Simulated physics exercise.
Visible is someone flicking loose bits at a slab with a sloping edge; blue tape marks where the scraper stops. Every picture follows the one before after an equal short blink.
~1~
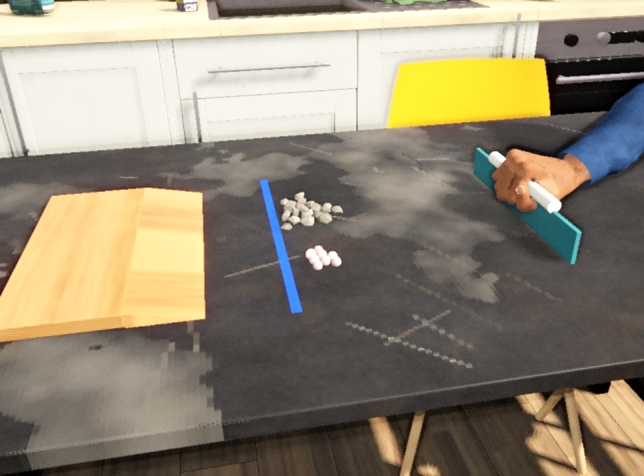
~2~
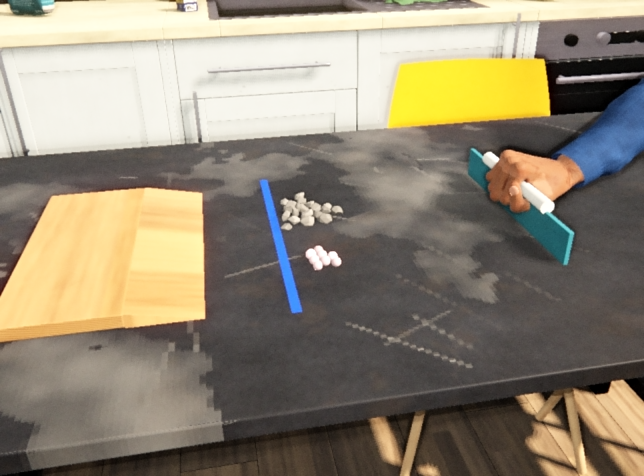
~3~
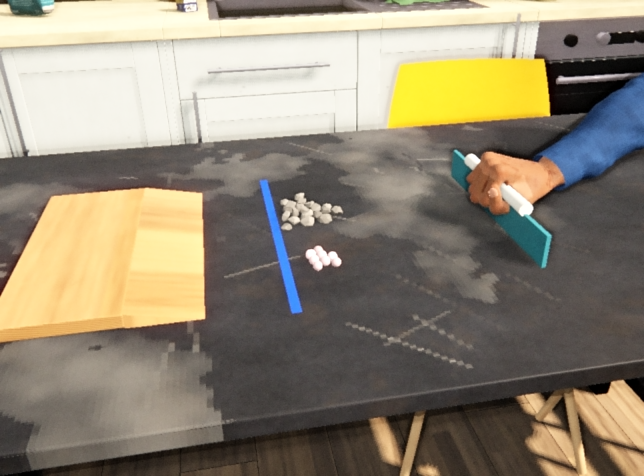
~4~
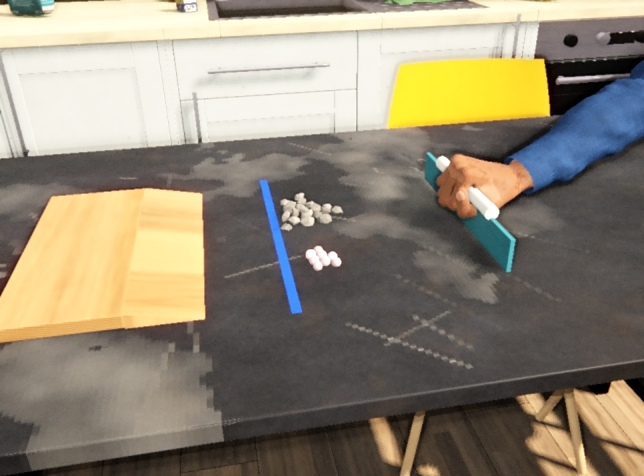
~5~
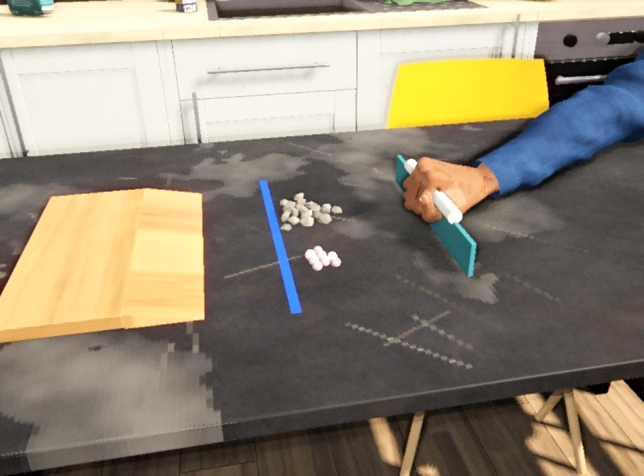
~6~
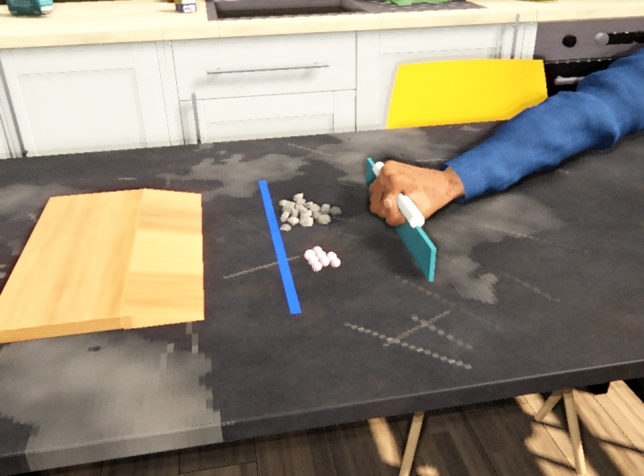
To begin with, a hand holds a teal scraper at the right of a dark table, with two small piles of loose bits beside a blue strip and a wooden board at left. The hand then slides the scraper steadily leftward, closer to the piles, which stay still.
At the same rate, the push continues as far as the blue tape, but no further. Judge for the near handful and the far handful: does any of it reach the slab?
Near handful - some reaches it. Far handful - none reaches it.
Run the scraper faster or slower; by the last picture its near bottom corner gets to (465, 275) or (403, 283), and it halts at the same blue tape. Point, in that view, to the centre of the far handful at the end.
(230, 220), then (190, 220).
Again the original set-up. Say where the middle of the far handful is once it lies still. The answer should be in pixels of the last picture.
I reckon it's close to (203, 225).
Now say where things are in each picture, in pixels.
Scraper at (567, 240), at rest; blue tape at (265, 185); top of the ramp at (124, 304); near handful at (322, 255), a few sugar pearls; far handful at (304, 210), a few bits of gravel, in the first frame.
Scraper at (560, 240); far handful at (304, 210), in the second frame.
Scraper at (538, 243); near handful at (321, 255), in the third frame.
Scraper at (504, 247); far handful at (304, 210), in the fourth frame.
Scraper at (466, 251); near handful at (321, 256), in the fifth frame.
Scraper at (427, 256); blue tape at (263, 186); top of the ramp at (123, 305); near handful at (321, 256); far handful at (303, 211), in the sixth frame.
Then, 0.12 s past the last view, scraper still moving, near (324, 203); near handful all short of the ramp; far handful all short of the ramp.
Then, 0.26 s past the last view, scraper stopped at the blue tape; near handful all short of the ramp; far handful all short of the ramp.
Then, 0.54 s past the last view, scraper stopped at the blue tape; near handful most past the top, a small part on the ramp; far handful about a quarter on the ramp, most short of the ramp.
Finally, scraper stopped at the blue tape; near handful all past the top; far handful none past the top, about a quarter on the ramp, most short of the ramp.
